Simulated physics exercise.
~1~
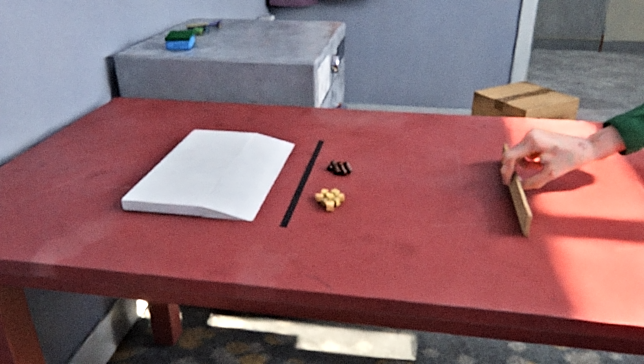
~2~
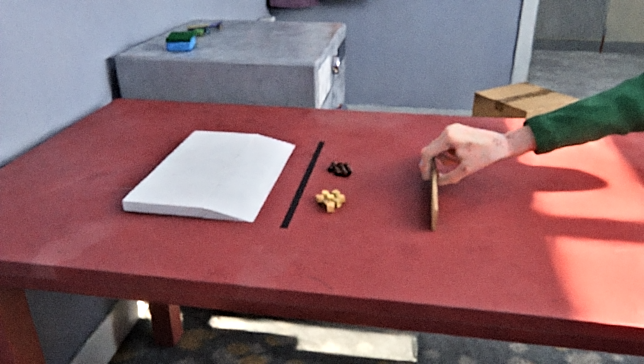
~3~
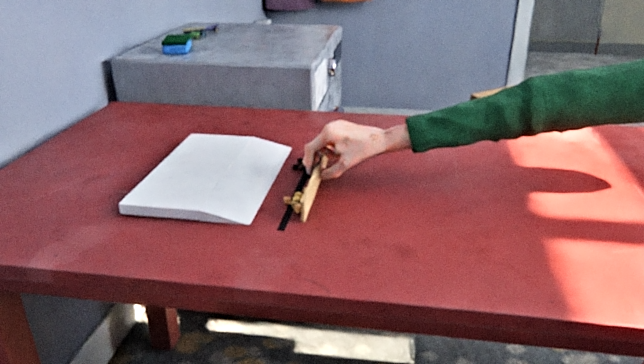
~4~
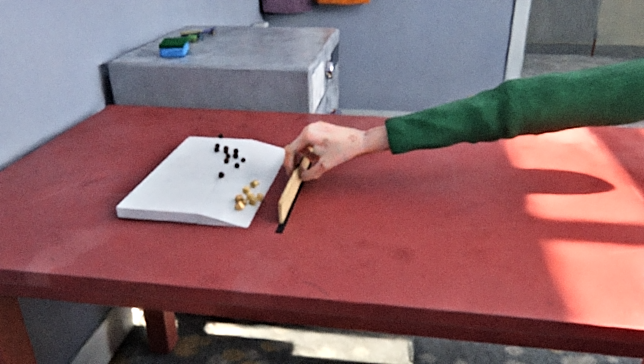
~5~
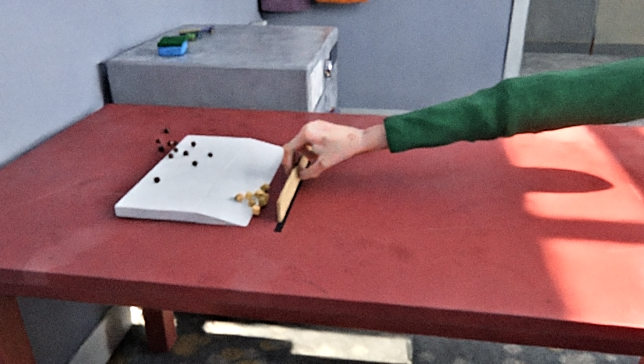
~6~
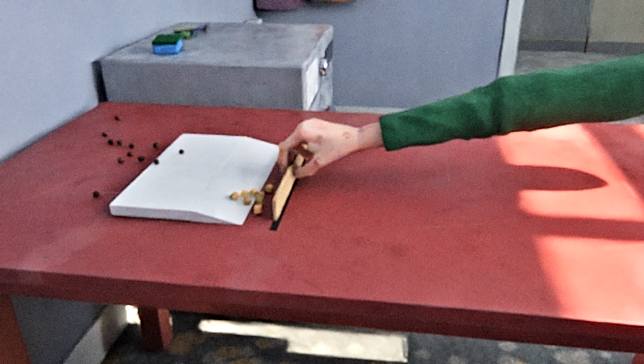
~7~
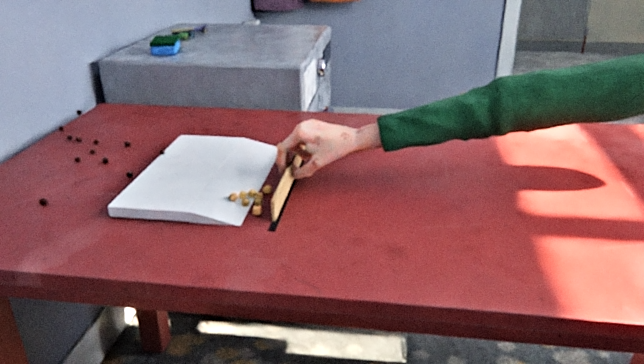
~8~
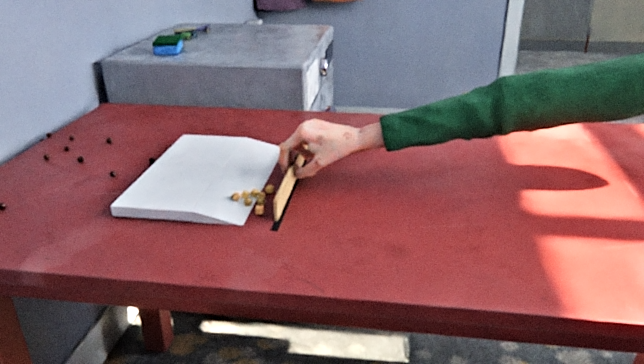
We see a hand sweep an upright piece of card leftward across a red table, pushing dark and yellowish bits toward a white slab and stopping at black tape; the dark bits scatter over and beyond the slab, while the yellowish ones settle around its near right edge.
